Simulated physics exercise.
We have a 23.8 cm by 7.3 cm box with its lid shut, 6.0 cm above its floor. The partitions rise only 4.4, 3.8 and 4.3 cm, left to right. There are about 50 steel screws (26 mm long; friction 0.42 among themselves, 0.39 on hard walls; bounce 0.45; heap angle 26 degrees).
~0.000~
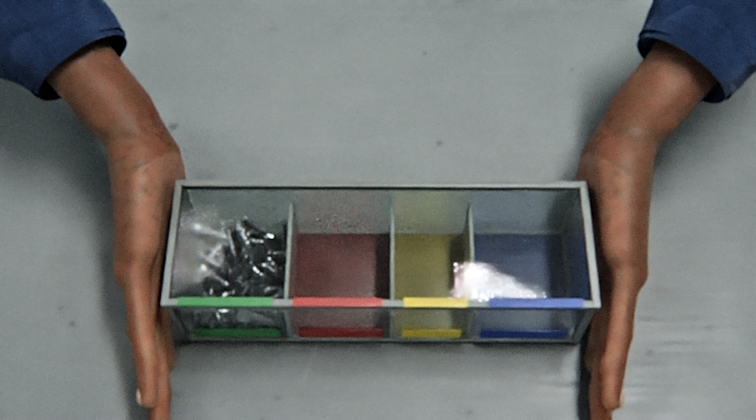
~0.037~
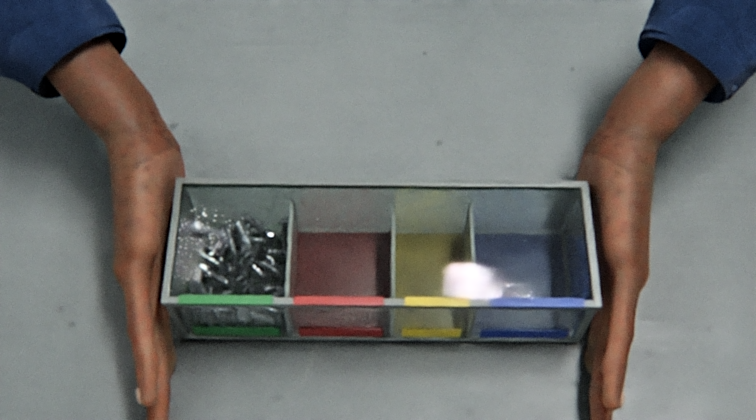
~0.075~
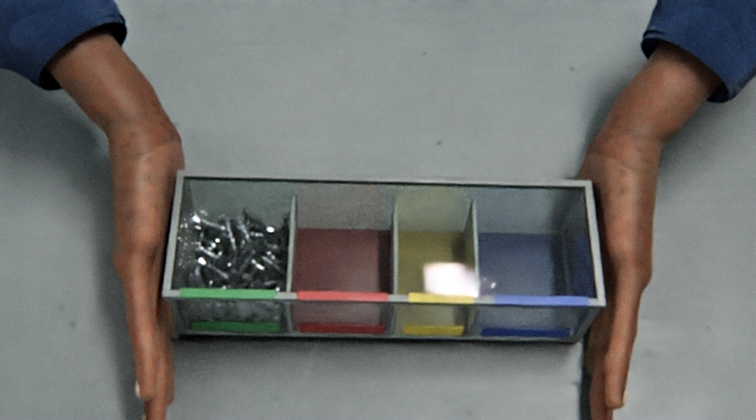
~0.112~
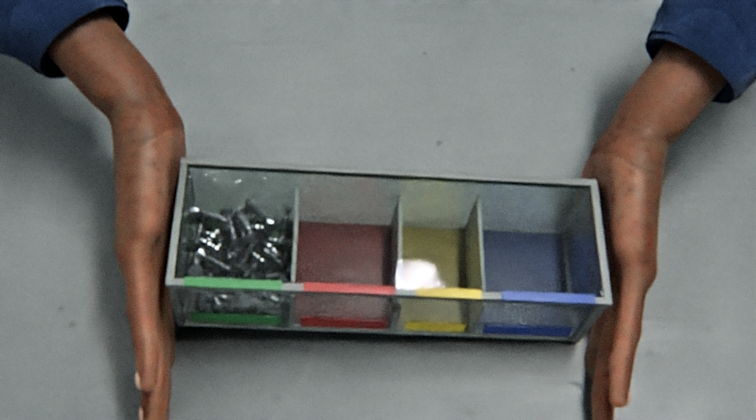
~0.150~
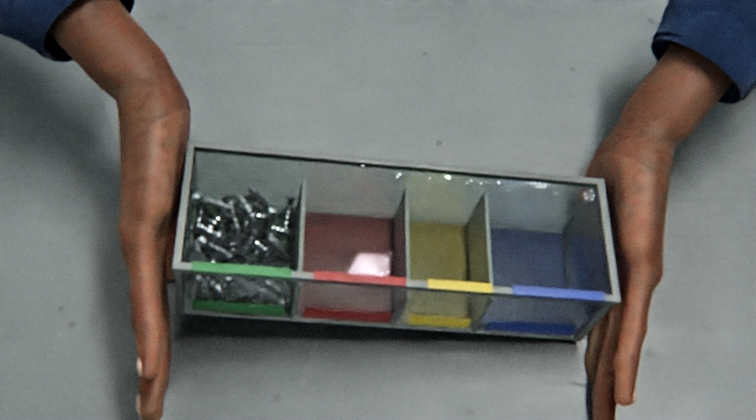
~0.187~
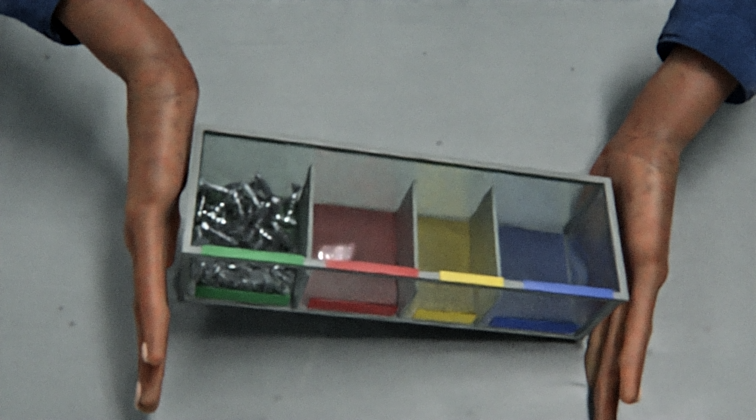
On a grey surface, two hands tilt a clear divided box, raising its left end.
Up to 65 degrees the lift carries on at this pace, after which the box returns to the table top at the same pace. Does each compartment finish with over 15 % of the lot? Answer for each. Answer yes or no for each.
Red: No, blue: No, green: Yes, yellow: No.
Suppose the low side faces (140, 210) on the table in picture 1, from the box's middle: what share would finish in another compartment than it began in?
That would be close to 0 per cent.
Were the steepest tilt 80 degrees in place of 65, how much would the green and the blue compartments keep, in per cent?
You'd see green with 80 % and blue with 0 %.
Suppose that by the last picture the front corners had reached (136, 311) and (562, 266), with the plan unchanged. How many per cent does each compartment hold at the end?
You'd see red at 0 percent, blue at 0, green at 100 and yellow at 0 percent.
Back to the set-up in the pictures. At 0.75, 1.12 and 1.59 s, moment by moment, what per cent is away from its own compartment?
In order, some 0, 5 and 5.
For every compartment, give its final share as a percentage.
Per cent by compartment - red 5, blue 0, green 95, yellow 0.
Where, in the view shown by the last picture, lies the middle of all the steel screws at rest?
In the last view, approximately (271, 268).
After 0.75 s, tilt 65 degrees; green 100 %.
After 1.12 s, tilt 28 degrees; red 5 %, green 95 %.
After 1.59 s, tilt 0 degrees; red 5 %, green 95 %.
By 2.0 s all is still; red 5 %, blue 0 %, green 95 %, yellow 0 %.
